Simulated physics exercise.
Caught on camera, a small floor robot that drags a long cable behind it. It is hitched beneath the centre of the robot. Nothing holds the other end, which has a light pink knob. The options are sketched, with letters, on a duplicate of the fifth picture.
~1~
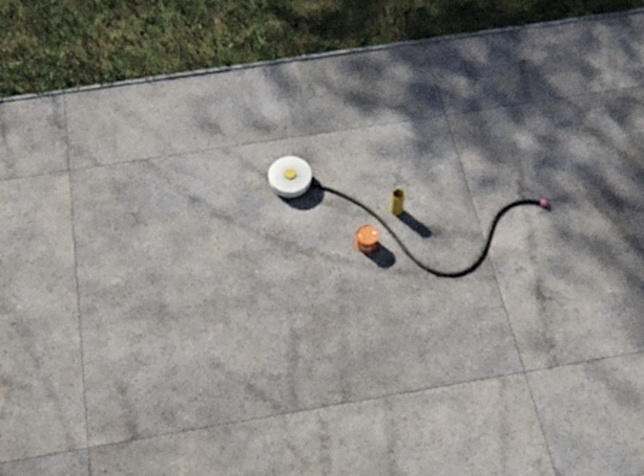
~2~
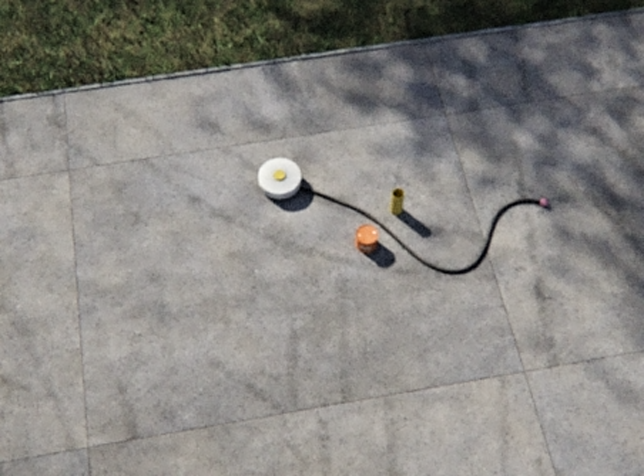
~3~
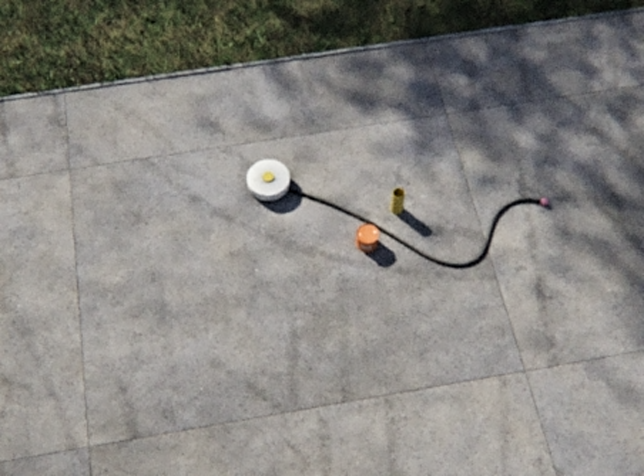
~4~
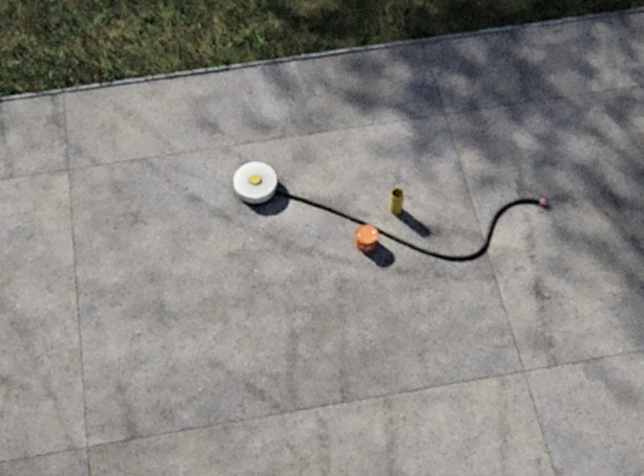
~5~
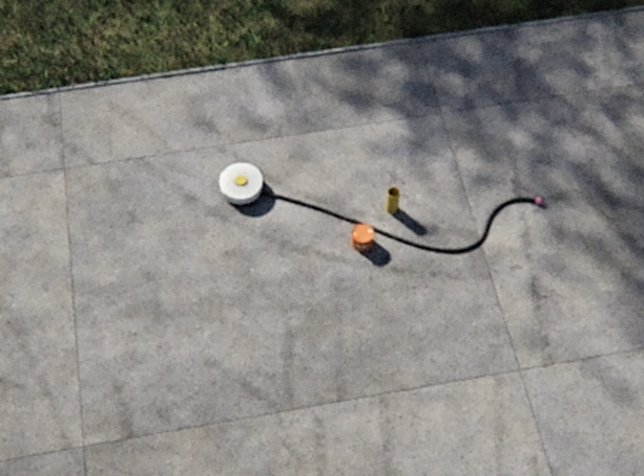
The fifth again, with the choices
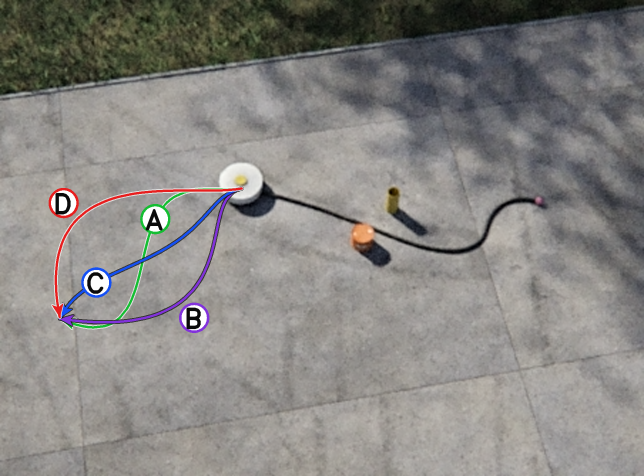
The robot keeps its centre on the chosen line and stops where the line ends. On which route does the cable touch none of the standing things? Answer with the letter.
Line C does it.
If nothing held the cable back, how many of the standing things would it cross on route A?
In all, one.
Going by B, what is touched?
It meets the orange pot.
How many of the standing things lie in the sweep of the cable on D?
It sweeps one.
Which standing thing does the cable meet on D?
It is the yellow post.
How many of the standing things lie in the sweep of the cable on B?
One.
On the marked copy, A from (242, 188) via (145, 251) to (62, 319); B from (242, 188) via (193, 290) to (60, 319); C from (242, 188) via (157, 253) to (61, 317); D from (242, 188) via (105, 201) to (60, 317).
Taking C. A third of the way, robot (180, 234), middle of the cable (356, 223), free end (521, 202).
Two thirds of the way, robot (103, 274), middle of the cable (281, 238), free end (447, 214).
When it is over, robot (58, 315), middle of the cable (232, 254), free end (398, 219); nothing has been touched.
As for the rest, A meets the yellow post; B meets the orange pot; D meets the yellow post.
